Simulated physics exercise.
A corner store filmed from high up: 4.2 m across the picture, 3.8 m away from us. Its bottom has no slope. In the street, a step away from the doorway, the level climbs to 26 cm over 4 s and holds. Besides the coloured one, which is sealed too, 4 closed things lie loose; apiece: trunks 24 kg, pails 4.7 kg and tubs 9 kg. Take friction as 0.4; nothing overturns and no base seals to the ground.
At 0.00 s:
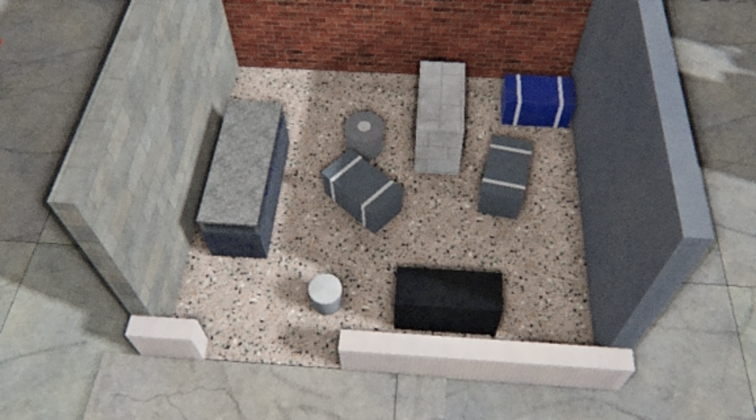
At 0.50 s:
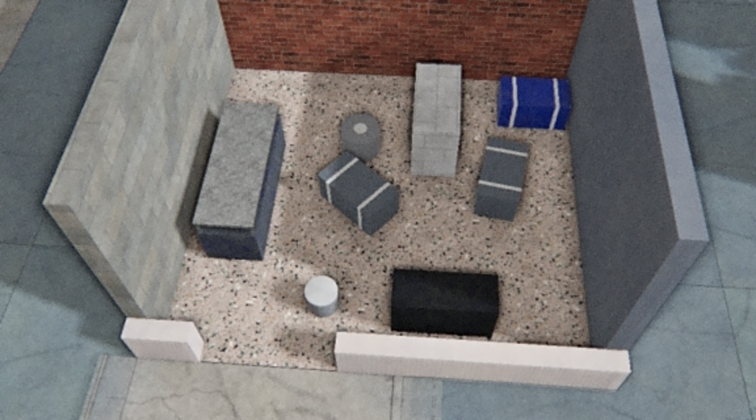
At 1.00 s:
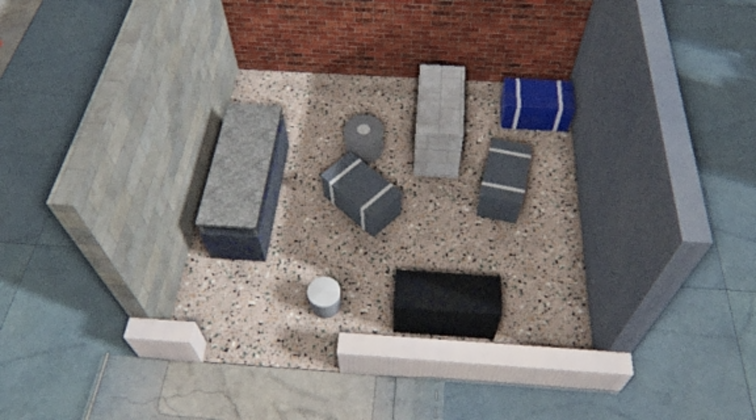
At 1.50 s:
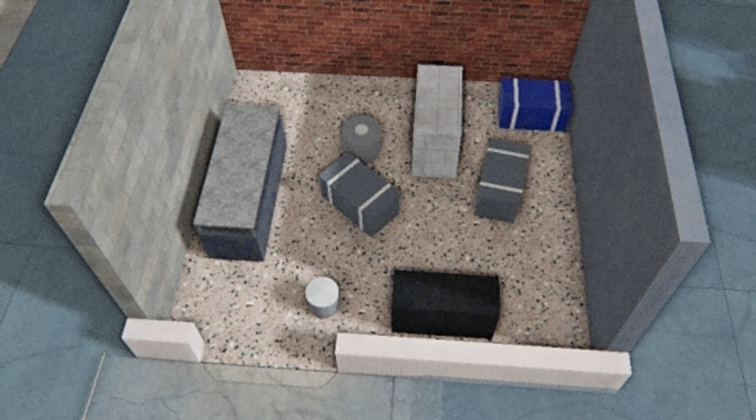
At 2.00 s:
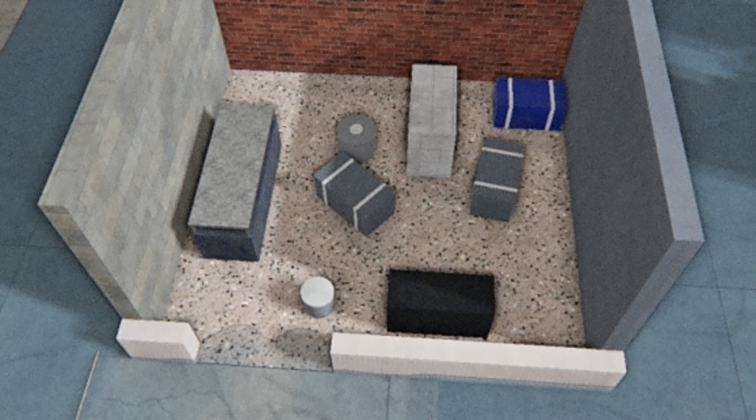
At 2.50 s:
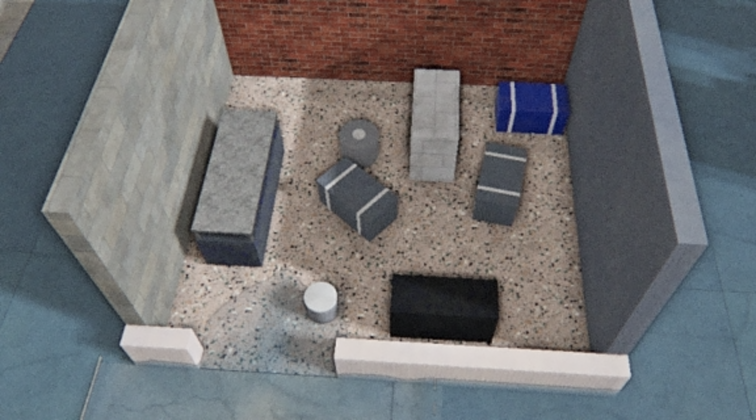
Walled store seen from above, water spreading across the street outside and seeping through the doorway while the blue trunk stays still.
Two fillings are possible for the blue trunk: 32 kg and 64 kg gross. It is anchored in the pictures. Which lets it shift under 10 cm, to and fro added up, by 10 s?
Verdict: Neither weight holds it.
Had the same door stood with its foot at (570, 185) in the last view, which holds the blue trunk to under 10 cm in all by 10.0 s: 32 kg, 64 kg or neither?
In that case neither load is enough.
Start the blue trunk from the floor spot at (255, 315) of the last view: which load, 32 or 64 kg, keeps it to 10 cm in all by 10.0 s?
Neither holds.
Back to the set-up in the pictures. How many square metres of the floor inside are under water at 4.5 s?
Roughly 6.5 m2.
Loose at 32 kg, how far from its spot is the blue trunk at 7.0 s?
About 0 cm.
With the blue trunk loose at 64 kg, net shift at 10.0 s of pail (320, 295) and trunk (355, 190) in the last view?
In turn: 200 cm, 200 cm.
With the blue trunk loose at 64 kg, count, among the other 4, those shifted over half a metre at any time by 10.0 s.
4 of them.
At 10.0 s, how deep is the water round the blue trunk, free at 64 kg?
About 15 cm.
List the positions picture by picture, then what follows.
The first frame shows the blue trunk at (540, 90), on the bottom; 0.0 m2 under water; 0 of 5 have shifted.
The second frame shows the blue trunk at (536, 92), on the bottom; 0.0 m2 under water; 0 of 5 have shifted.
The third frame shows the blue trunk at (539, 94) rests on the ground; 0.0 m2 under water; 0 of 5 have shifted.
The fourth frame shows the blue trunk at (537, 94), on the bottom; 0.0 m2 under water; 0 of 5 have shifted.
The fifth frame shows the blue trunk at (531, 93), on the bottom; water covers 0.2 m2; 0 of 5 have shifted.
The sixth frame shows the blue trunk at (534, 97), on the bottom; water covers 0.8 m2; 0 of 5 have shifted.
After 3.5 s the blue trunk would be 0 cm from its start with 32 kg and 0 cm from its start with 64 kg; 0 cm of water round it then.
After 4.5 s the blue trunk would be 0 cm from its start with 32 kg and 0 cm from its start with 64 kg; 0 cm of water round it then.
After 7.0 s the blue trunk would be 0 cm from its start with 32 kg and 0 cm from its start with 64 kg; 4 cm of water round it then.
After 10.0 s the blue trunk would be 72 cm from its start with 32 kg and 47 cm from its start with 64 kg; 15 cm of water round it then.
